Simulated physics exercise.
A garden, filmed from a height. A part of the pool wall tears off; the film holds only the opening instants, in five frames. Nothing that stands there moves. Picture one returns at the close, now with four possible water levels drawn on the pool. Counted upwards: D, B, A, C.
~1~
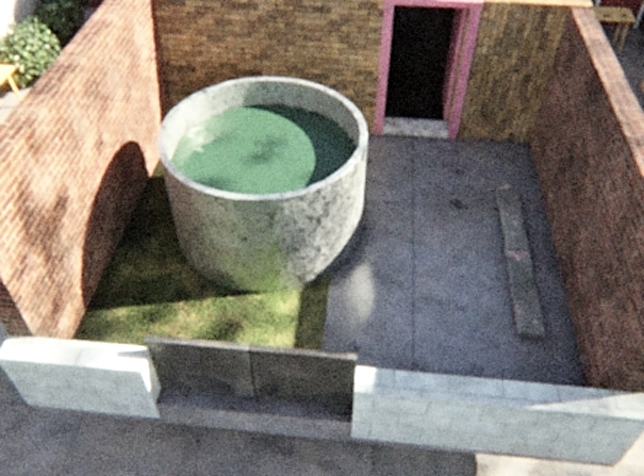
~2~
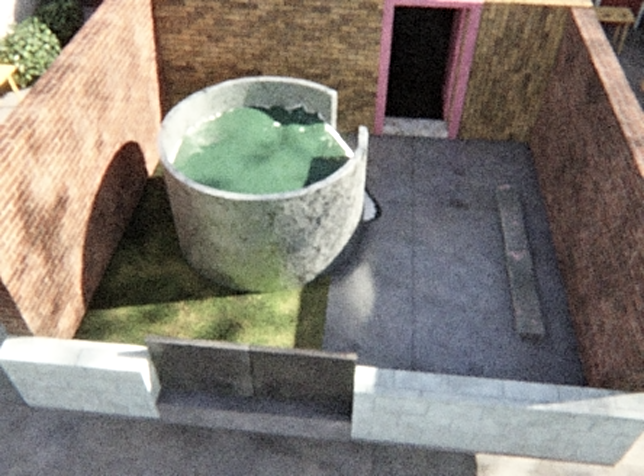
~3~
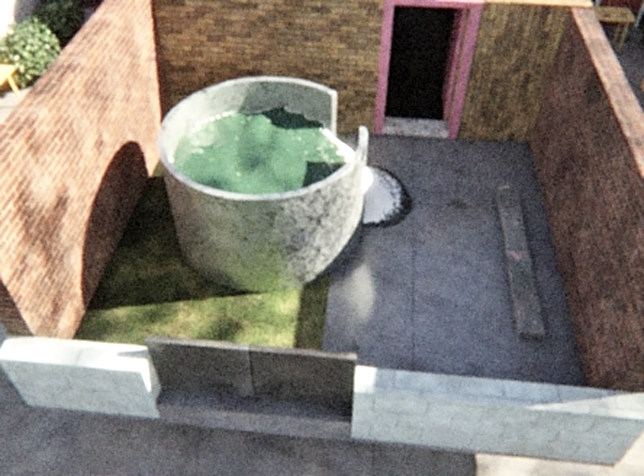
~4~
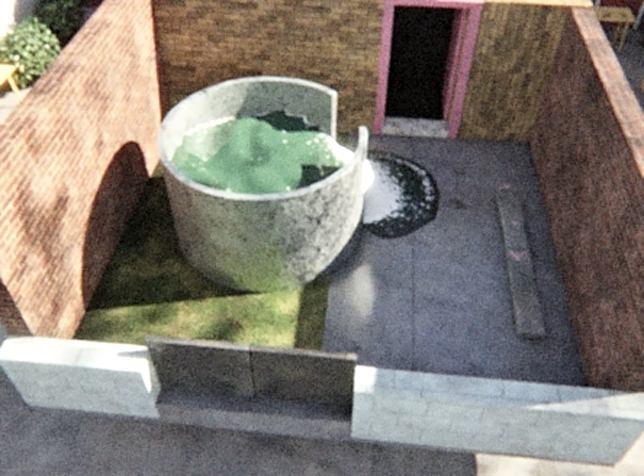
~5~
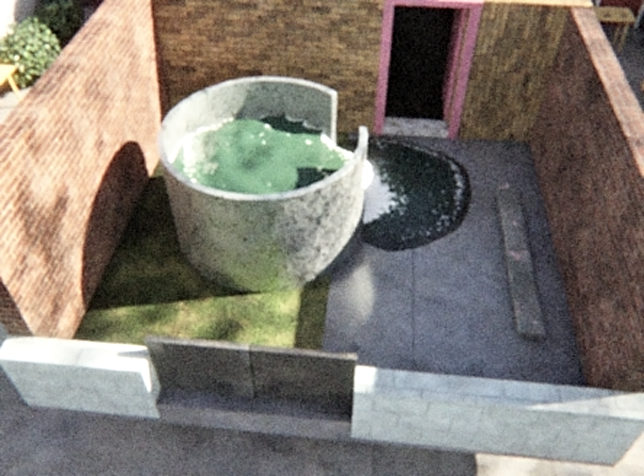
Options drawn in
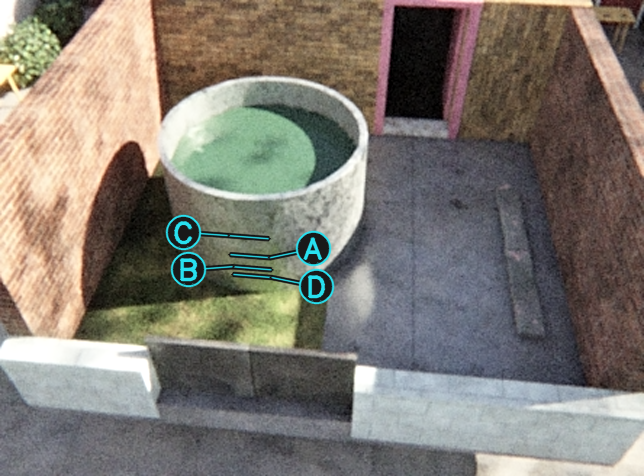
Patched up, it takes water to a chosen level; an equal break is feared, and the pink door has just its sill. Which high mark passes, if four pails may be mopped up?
B.
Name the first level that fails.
That would be A.
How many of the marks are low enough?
Two of the four.
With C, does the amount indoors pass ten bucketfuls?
Yes, it does.
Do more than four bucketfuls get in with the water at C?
Yes.
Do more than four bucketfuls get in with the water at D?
No.
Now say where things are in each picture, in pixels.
In the first frame, water in the pool at rest, its middle at (265, 156); foot of the pink doorway at (415, 136); shut gate at (252, 354).
In the second frame, water covers 1 % of the ground, its front hidden from here.
In the third frame, 4 % of the ground under water, visible out to (397, 183).
In the fourth frame, 8 % of the ground under water, visible out to (426, 173).
In the fifth frame, 15 % of the ground under water, visible out to (458, 166).
In cyan, A at (250, 256); B at (251, 268); C at (248, 237); D at (252, 275); from the bottom up D, B, A, C.
With A, about 8 bucketfuls get in.
With B, a splash gets over, under a bucket.
With C, dozens of bucketfuls pour in.
With D, nothing gets over.
